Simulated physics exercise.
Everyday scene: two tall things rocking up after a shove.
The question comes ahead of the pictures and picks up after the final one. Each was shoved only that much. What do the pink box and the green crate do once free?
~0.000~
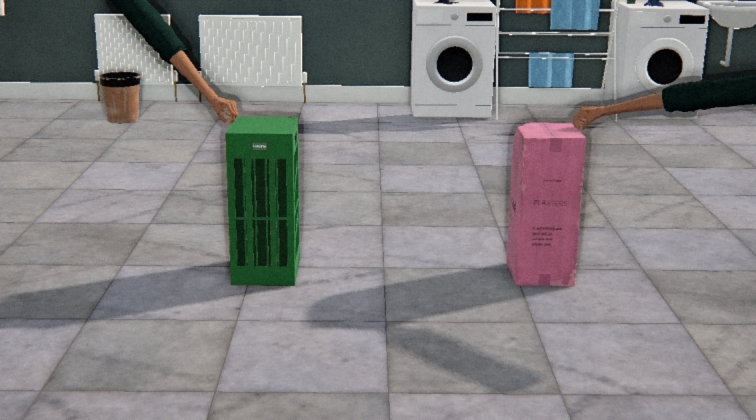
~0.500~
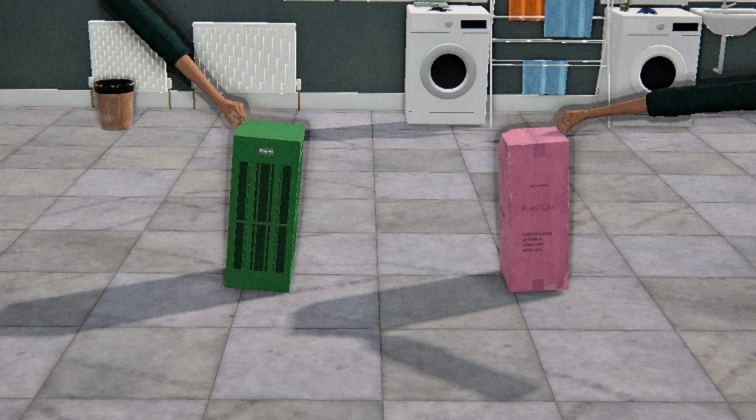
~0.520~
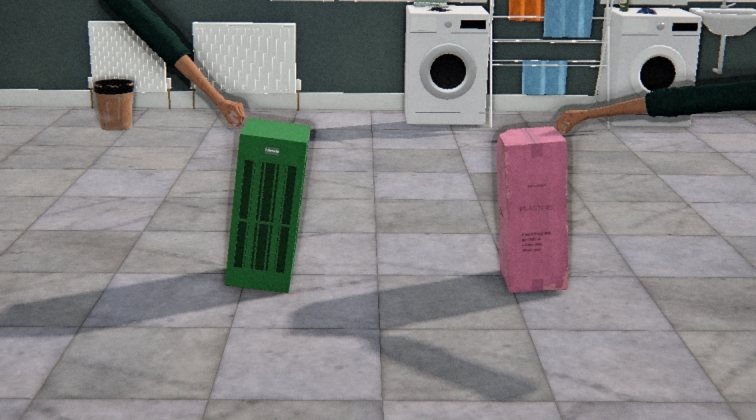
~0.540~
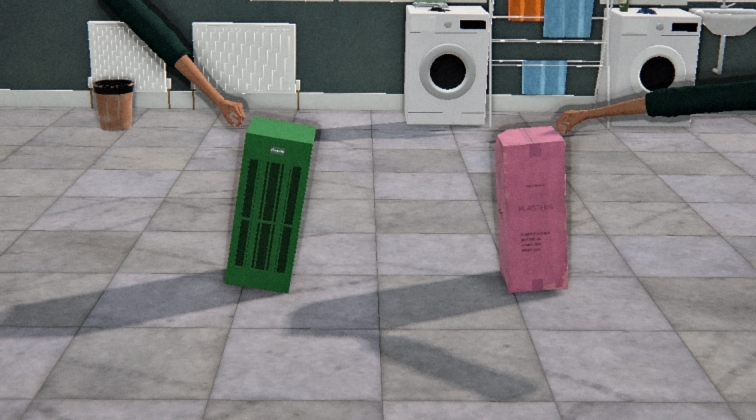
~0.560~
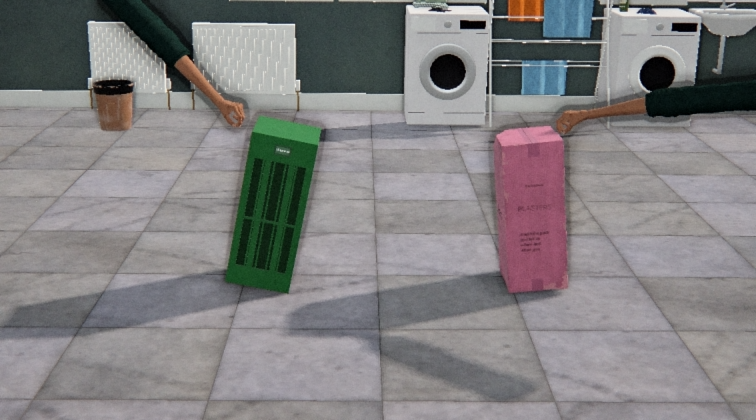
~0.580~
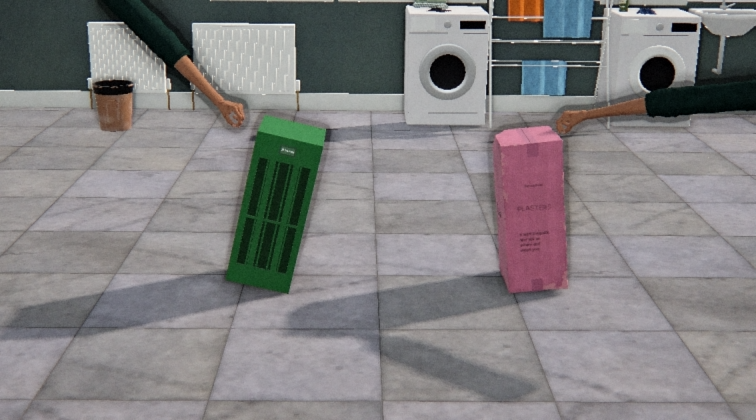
What happens is the pink box recovers while the green crate ends up on its side.
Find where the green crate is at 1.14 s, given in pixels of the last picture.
Centre estimate: (359, 237).
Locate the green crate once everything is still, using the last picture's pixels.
(369, 252), roughly.
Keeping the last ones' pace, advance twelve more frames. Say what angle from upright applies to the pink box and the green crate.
Roughly 0° and 30°.
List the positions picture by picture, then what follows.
The first picture shows pink box (544, 204) upright; green crate (265, 200) upright.
The second picture shows pink box (533, 209) 4° off upright; green crate (266, 205) 5° off upright.
The third picture shows pink box (532, 209) 5° off upright; green crate (268, 205) 7° off upright.
The fourth picture shows pink box (531, 209) 5° off upright; green crate (271, 204) 9° off upright.
The fifth picture shows pink box (530, 209) 6° off upright; green crate (274, 204) 11° off upright.
The sixth picture shows pink box (529, 209) 6° off upright; green crate (276, 204) 13° off upright.
After 0.88 s, pink box 3° off upright near (541, 210); green crate 37° off upright near (312, 206).
After 1.14 s, pink box upright near (535, 211); green crate 78° off upright near (359, 237).
In the end (3.5 s), the pink box rocks back upright, near (537, 211); the green crate falls over, near (369, 252).
